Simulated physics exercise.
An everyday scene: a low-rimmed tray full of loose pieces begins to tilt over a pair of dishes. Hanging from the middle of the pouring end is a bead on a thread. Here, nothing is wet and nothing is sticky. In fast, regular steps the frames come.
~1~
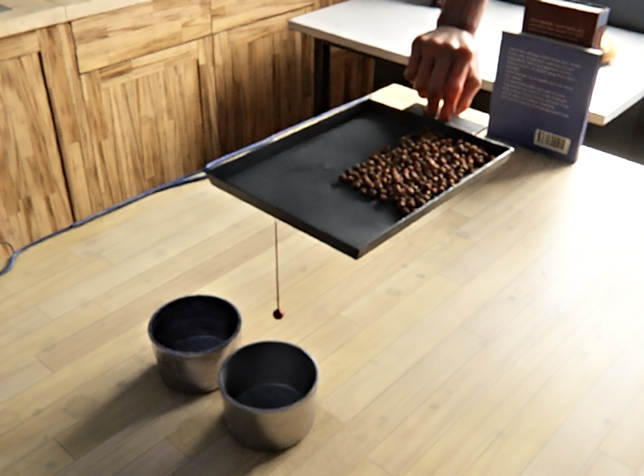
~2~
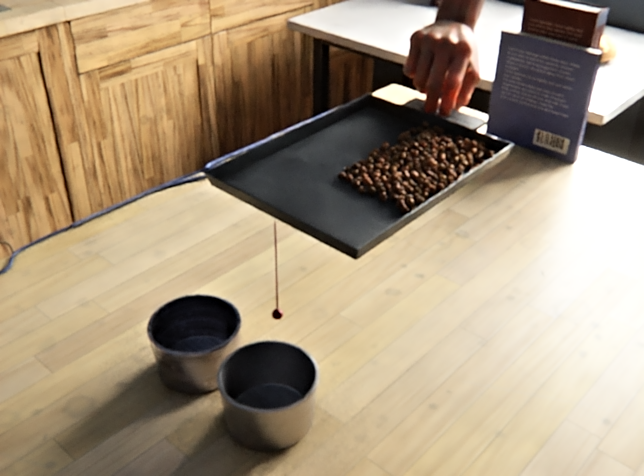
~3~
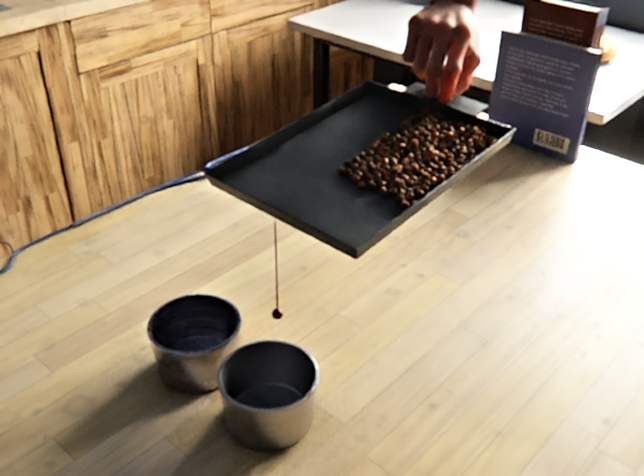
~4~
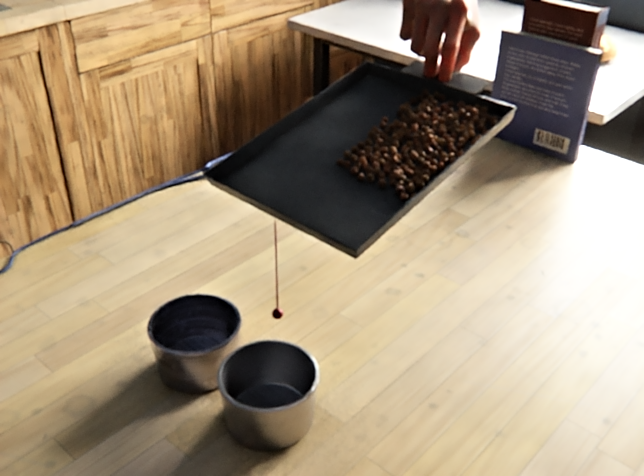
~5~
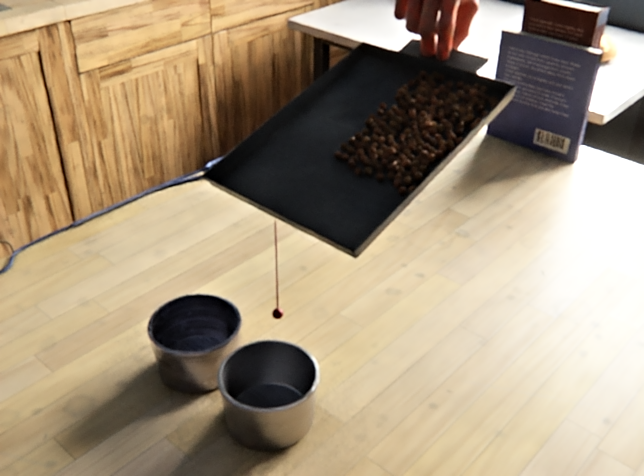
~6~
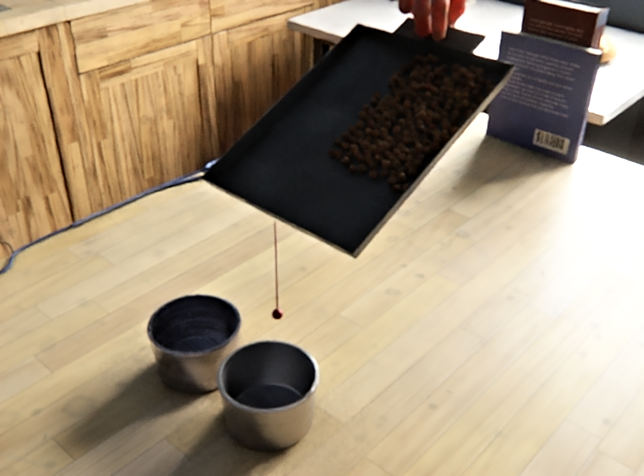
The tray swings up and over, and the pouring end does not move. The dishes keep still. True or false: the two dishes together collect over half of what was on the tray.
True.
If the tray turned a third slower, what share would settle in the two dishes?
Roughly 90 percent.
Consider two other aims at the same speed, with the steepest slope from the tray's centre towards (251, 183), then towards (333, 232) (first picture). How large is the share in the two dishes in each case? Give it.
Close to 30 percent first and close to 20 percent second.
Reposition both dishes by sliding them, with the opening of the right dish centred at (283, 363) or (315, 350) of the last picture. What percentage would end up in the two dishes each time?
It would be near 60 per cent first and near 20 per cent second.
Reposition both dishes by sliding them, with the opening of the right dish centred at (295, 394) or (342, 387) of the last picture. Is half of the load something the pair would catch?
Well, the bulk the first time and the minor share the second time.
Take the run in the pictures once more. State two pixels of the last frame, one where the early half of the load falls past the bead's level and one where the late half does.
I'd put it at roughly (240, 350), and after that at roughly (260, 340).
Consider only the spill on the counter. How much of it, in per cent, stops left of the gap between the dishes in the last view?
60 %, near enough.
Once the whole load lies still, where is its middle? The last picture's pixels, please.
About (247, 408).
Soon after the last picture, tray tipped steeply; about half on the tray; a small part in the right dish; a stray few outside both; about a third in the air.
A little later, tray tipped past a quarter turn; a stray few on the tray; about a third in the right dish; a small part in the left dish; about a quarter outside both; about a quarter in the air.
Later still, tray tipped past a quarter turn; about half in the right dish; about a quarter in the left dish; about a third outside both.
At rest, tray tipped past a quarter turn; about half in the right dish; about a quarter in the left dish; about a third outside both.
